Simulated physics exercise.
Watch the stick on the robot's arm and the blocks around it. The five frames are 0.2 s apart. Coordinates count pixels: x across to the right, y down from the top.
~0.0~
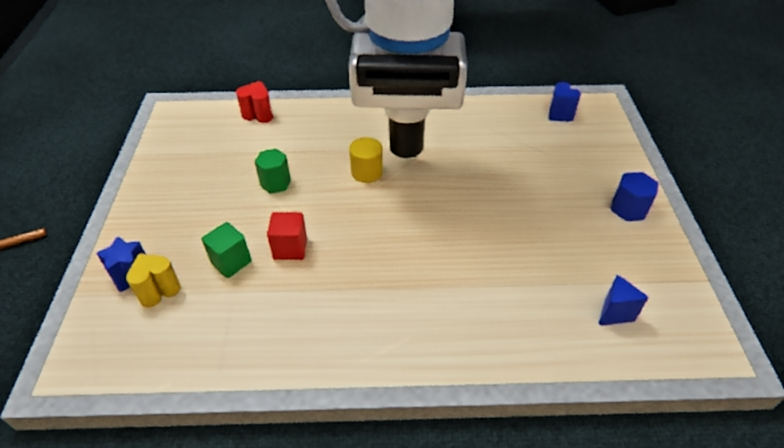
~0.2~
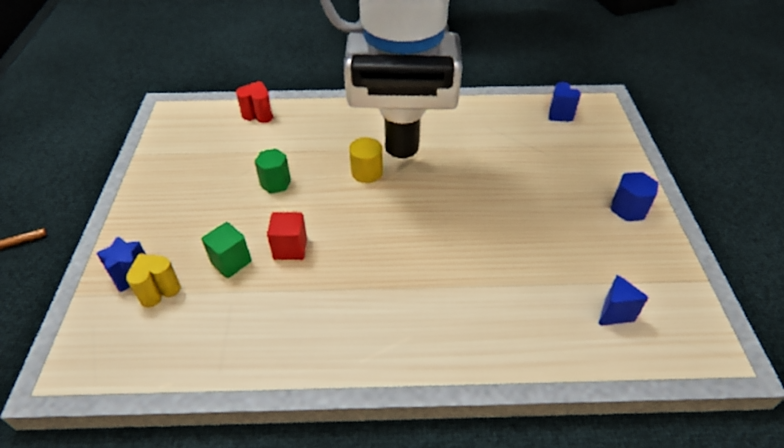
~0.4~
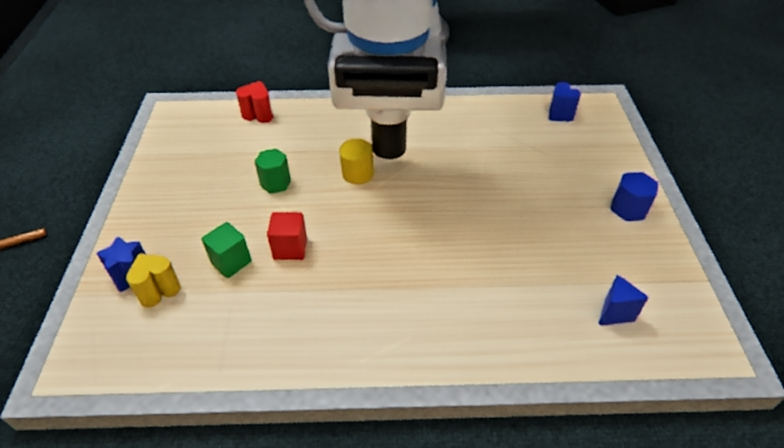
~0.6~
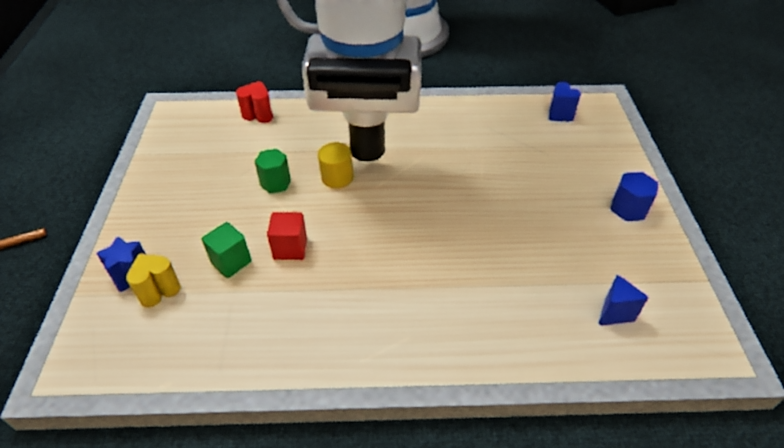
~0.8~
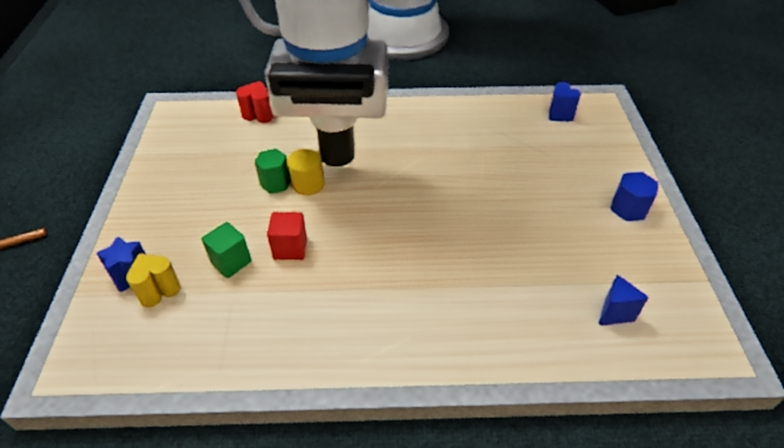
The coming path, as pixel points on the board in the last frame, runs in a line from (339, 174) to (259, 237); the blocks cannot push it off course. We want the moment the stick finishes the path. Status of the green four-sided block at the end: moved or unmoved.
Well, the green four-sided block holds its place.
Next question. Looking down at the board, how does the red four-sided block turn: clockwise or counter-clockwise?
The sense of turning is anti-clockwise.
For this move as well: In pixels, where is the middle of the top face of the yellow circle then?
The middle of the upper face of the yellow circle will lie at about (230, 193) in the picture.
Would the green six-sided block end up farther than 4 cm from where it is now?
That would be a no.
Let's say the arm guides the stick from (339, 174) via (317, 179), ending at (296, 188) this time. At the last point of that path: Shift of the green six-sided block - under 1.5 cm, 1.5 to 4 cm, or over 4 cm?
Middling, 1.5 to 4 cm.
The first path, step by step. One third of the way, stick at (310, 175); green six-sided block at (253, 159), turned 35° clockwise; yellow circle at (274, 174).
Two thirds of the way, stick at (283, 196); green six-sided block at (252, 160), turned 40° clockwise; yellow circle at (246, 185).
At the end, stick at (254, 219); green four-sided block in place; green six-sided block at (252, 160), turned 40° clockwise; red four-sided block at (278, 229), turned 45° anticlockwise; yellow circle at (230, 193).
